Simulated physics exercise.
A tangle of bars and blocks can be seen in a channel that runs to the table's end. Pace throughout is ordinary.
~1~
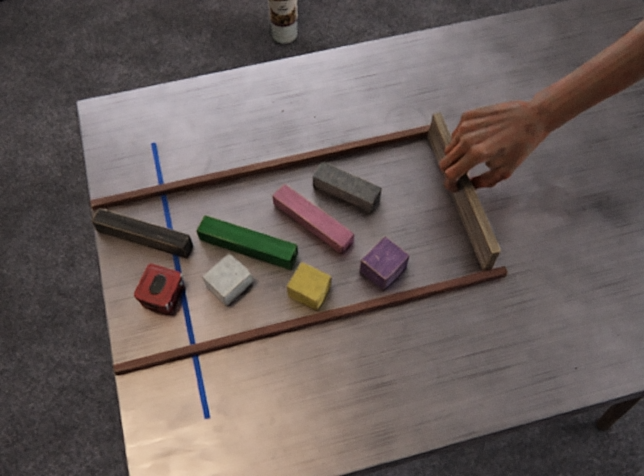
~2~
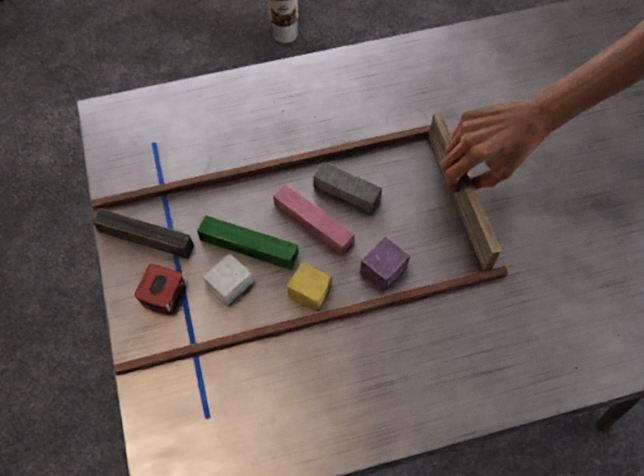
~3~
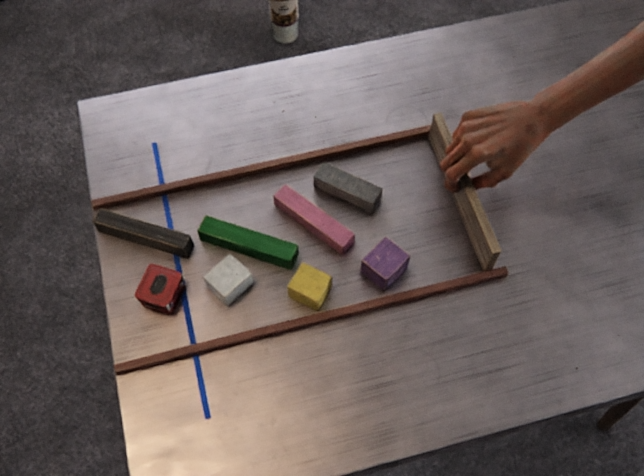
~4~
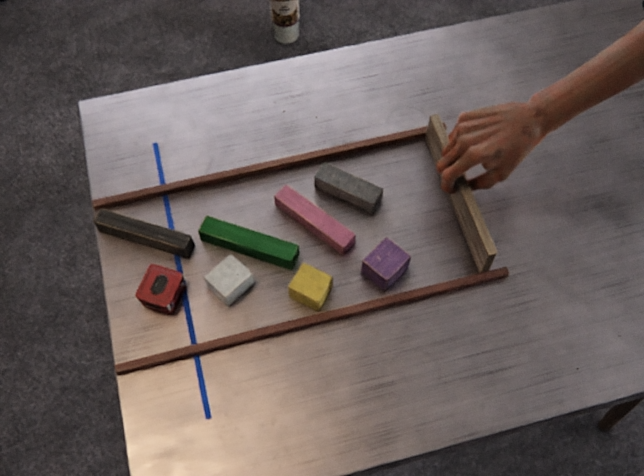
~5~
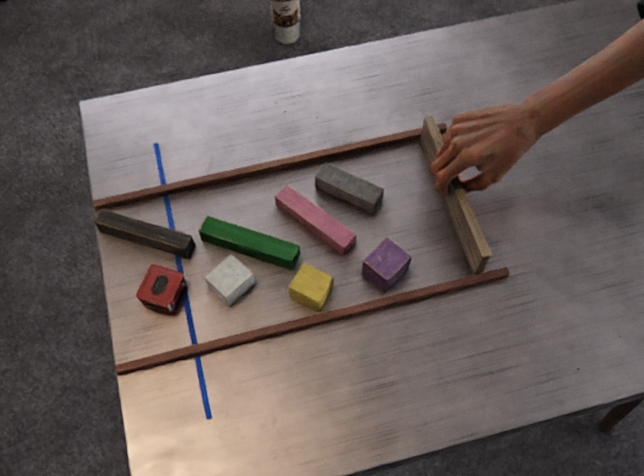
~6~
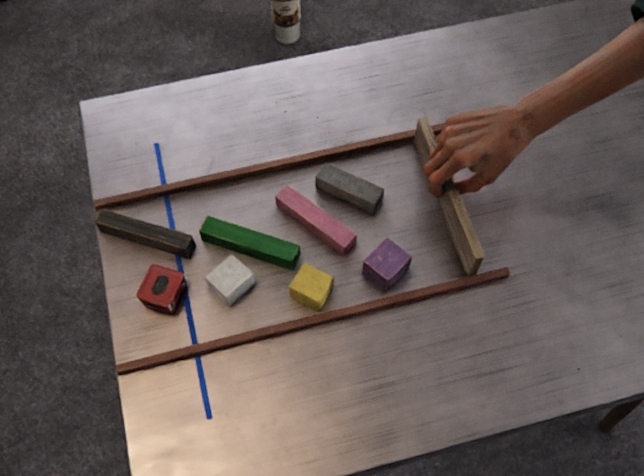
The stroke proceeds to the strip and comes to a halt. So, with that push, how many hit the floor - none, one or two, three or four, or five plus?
The number going over the edge will be one or at most two.
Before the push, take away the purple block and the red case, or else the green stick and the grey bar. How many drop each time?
First 1, then 1.
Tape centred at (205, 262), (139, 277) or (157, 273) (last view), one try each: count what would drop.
It would be 0, then 5, then 4.
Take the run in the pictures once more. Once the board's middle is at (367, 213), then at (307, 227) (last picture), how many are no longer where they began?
That makes 2 at the first spot and 5 at the second.
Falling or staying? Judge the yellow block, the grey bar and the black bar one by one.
Taking them in turn: The yellow block is still there, the grey bar is still there, the black bar ends up below.
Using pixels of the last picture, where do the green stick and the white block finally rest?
In the last picture the green stick sits around (119, 262) and the white block around (120, 307).
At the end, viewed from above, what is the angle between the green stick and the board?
It measures close to 30 degrees.
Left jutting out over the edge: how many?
That comes to 2 of them.
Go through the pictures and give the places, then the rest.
The first frame shows black bar (143, 233); red case (160, 290); white block (228, 280); board (461, 190); tape (178, 267).
The second frame shows red case (160, 290); board (462, 190).
The third frame shows white block (229, 280); grey bar (347, 187).
The fourth frame shows black bar (144, 233); green stick (249, 243).
The fifth frame shows red case (162, 290); purple block (386, 264).
The sixth frame shows black bar (145, 233); red case (163, 290); white block (231, 281); board (447, 194); tape (180, 267).
Early on, none off yet; black bar at rest near (145, 233); red case at rest near (163, 290); white block at rest near (231, 281).
A while later, none off yet; black bar at rest near (143, 235); red case at rest near (163, 290); white block travelled a little near (210, 287).
Finally, the number that fall off is one or two; lost, red case and black bar.
